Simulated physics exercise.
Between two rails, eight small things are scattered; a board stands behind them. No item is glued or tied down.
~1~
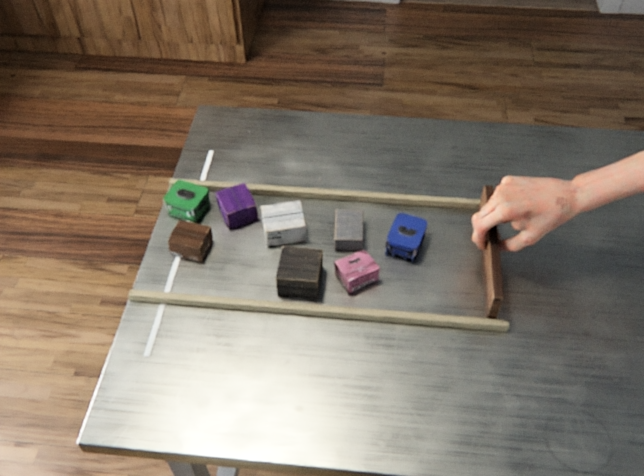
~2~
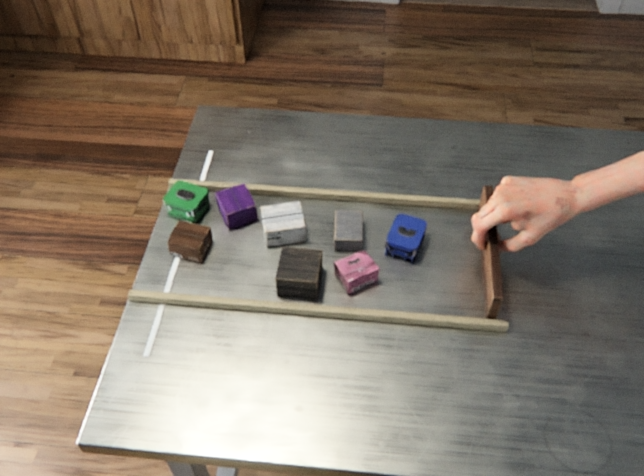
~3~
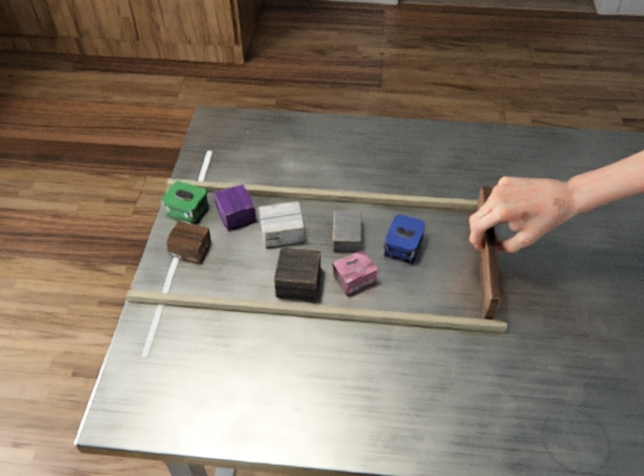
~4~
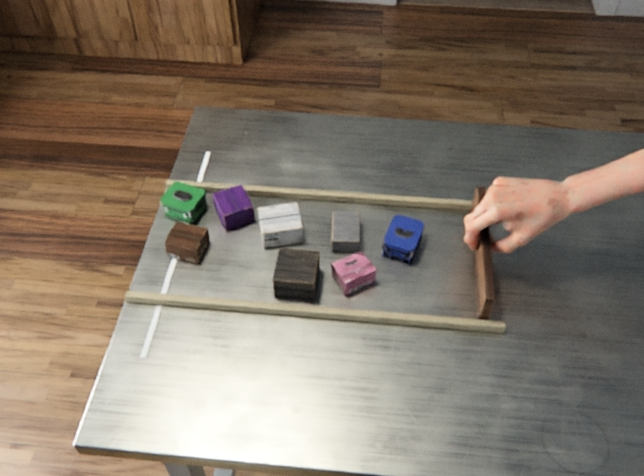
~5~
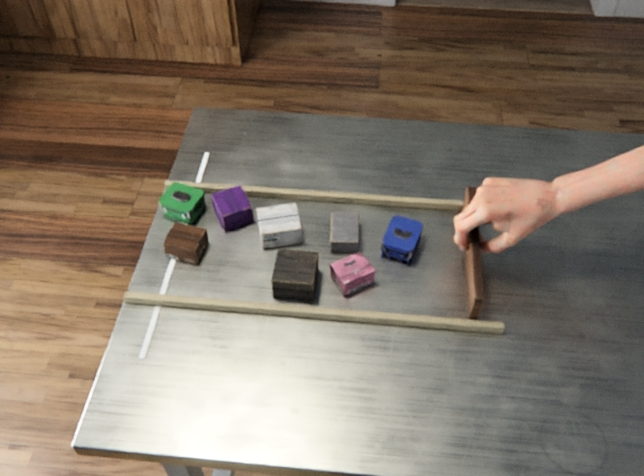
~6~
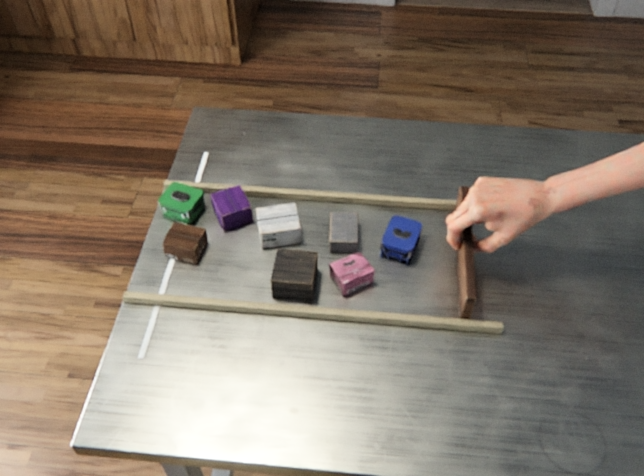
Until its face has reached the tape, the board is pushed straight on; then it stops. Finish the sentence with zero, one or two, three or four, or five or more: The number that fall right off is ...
The number that fall right off is five or more.
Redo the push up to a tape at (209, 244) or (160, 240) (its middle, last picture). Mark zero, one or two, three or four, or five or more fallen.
Three or four; 5 or more.
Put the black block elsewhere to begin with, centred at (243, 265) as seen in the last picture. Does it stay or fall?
Black block: Gone.
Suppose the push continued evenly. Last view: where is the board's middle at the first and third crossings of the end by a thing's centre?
At the first moment about (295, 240), at the next about (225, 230).
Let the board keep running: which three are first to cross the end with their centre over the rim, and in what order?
Sequence: Green case; purple box; white box.
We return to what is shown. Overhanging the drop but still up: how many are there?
That'd be 1.
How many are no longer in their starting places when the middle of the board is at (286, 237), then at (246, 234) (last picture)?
That gives 7 for the first and 8 for the second.
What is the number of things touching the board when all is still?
That makes 2.
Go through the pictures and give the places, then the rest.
In the first picture, green case (188, 202); brown box (191, 241); purple box (237, 206); board (490, 250); tape (183, 240).
In the second picture, brown box (190, 241); grey block (348, 230).
In the third picture, purple box (235, 207); pink box (355, 272).
In the fourth picture, green case (185, 203); black block (297, 274).
In the fifth picture, brown box (186, 243); white box (279, 226).
In the sixth picture, green case (183, 203); brown box (185, 243); purple box (232, 208); board (465, 251); tape (178, 242).
Early on, none off yet; green case at rest near (183, 203); brown box at rest near (185, 243); purple box at rest near (232, 208).
A while later, one off so far; green case in the air near (140, 261); brown box at rest near (185, 243); purple box travelled well along near (161, 198).
Finally, the number that fall off is five or more; lost, grey block, black block, white box, purple box, brown box and green case.
